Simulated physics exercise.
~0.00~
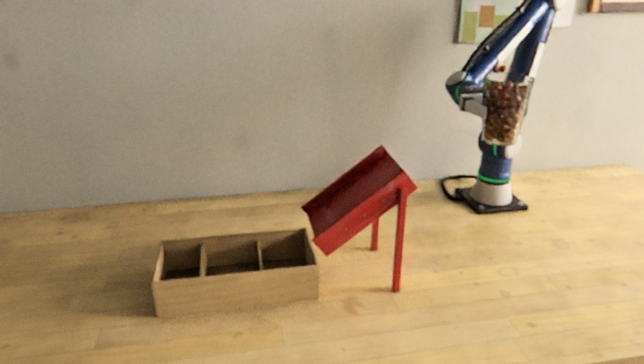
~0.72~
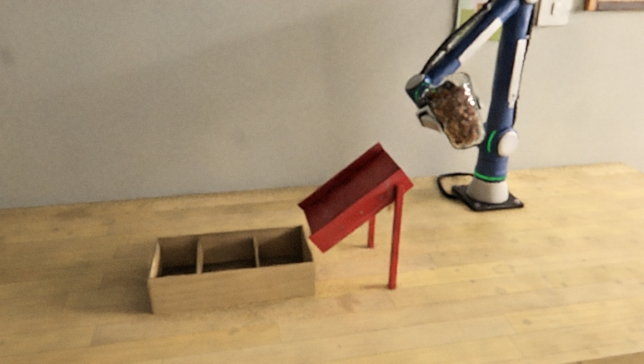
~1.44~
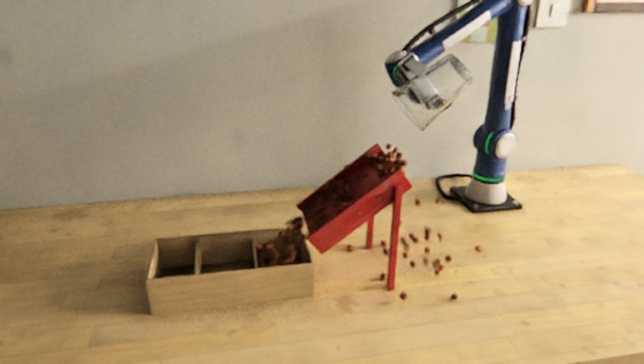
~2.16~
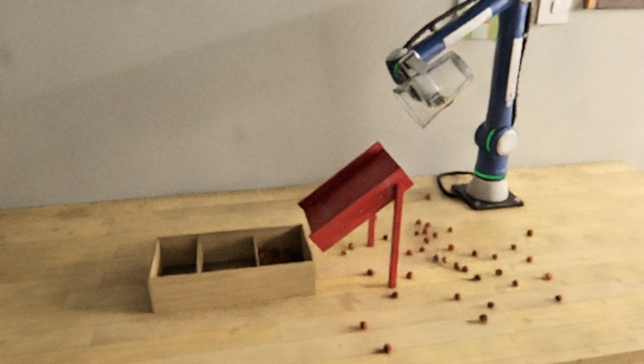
Robot arm tipping a clear beaker of hazelnuts over a red chute, most sliding into a divided wooden box, many scattering across the table.
